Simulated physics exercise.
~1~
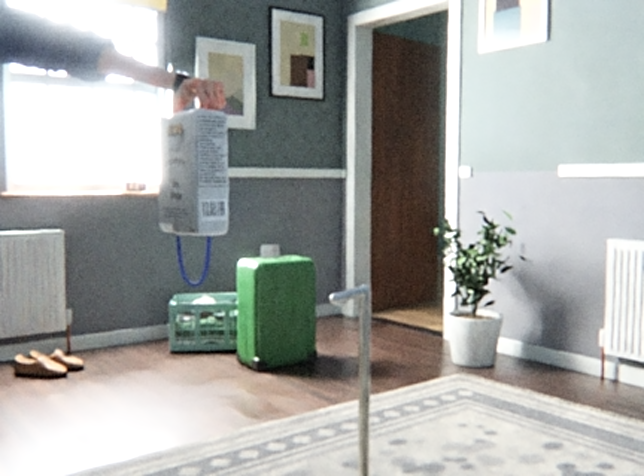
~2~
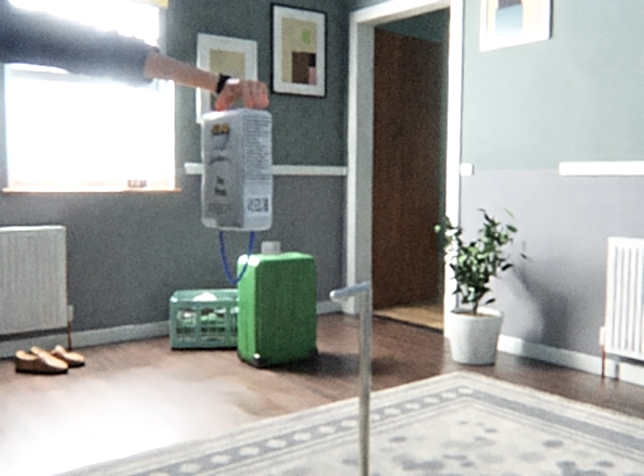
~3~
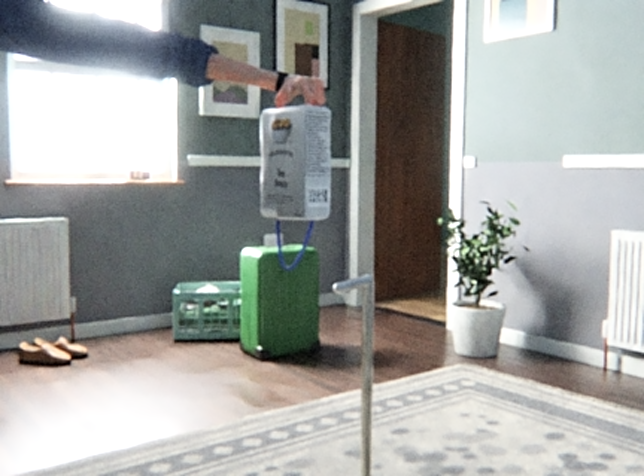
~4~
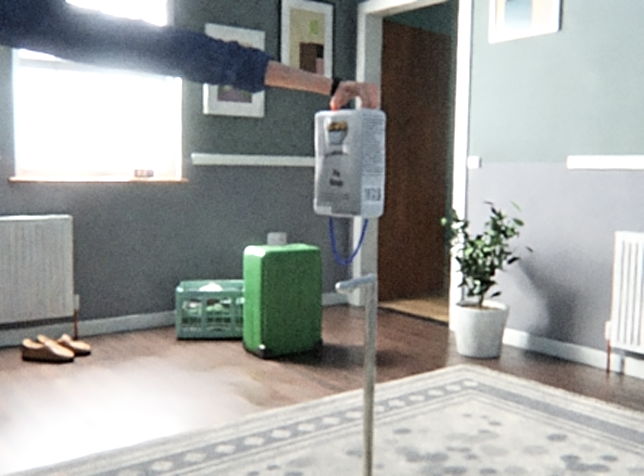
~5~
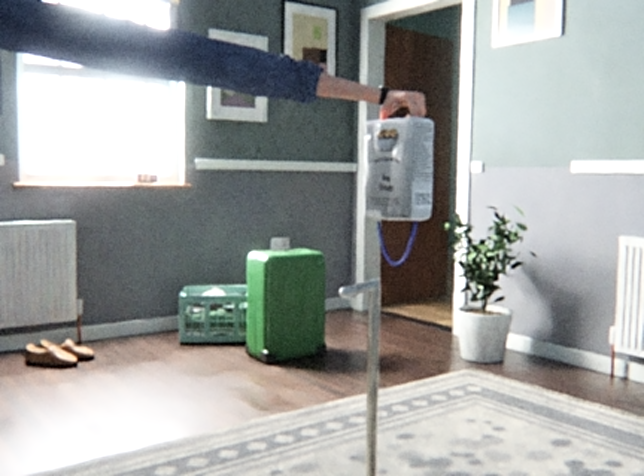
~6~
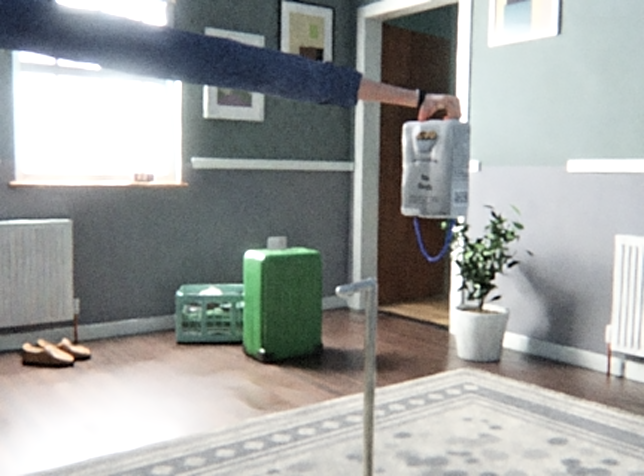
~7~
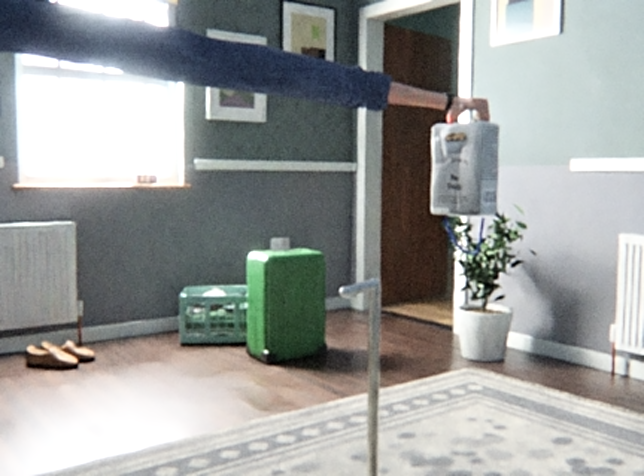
In a grey-walled room with a green suitcase, a potted plant and a patterned rug, an outstretched arm carries a white sack with a hanging blue loop rightward, passing above a hooked post without catching, and ends up holding it over the plant.
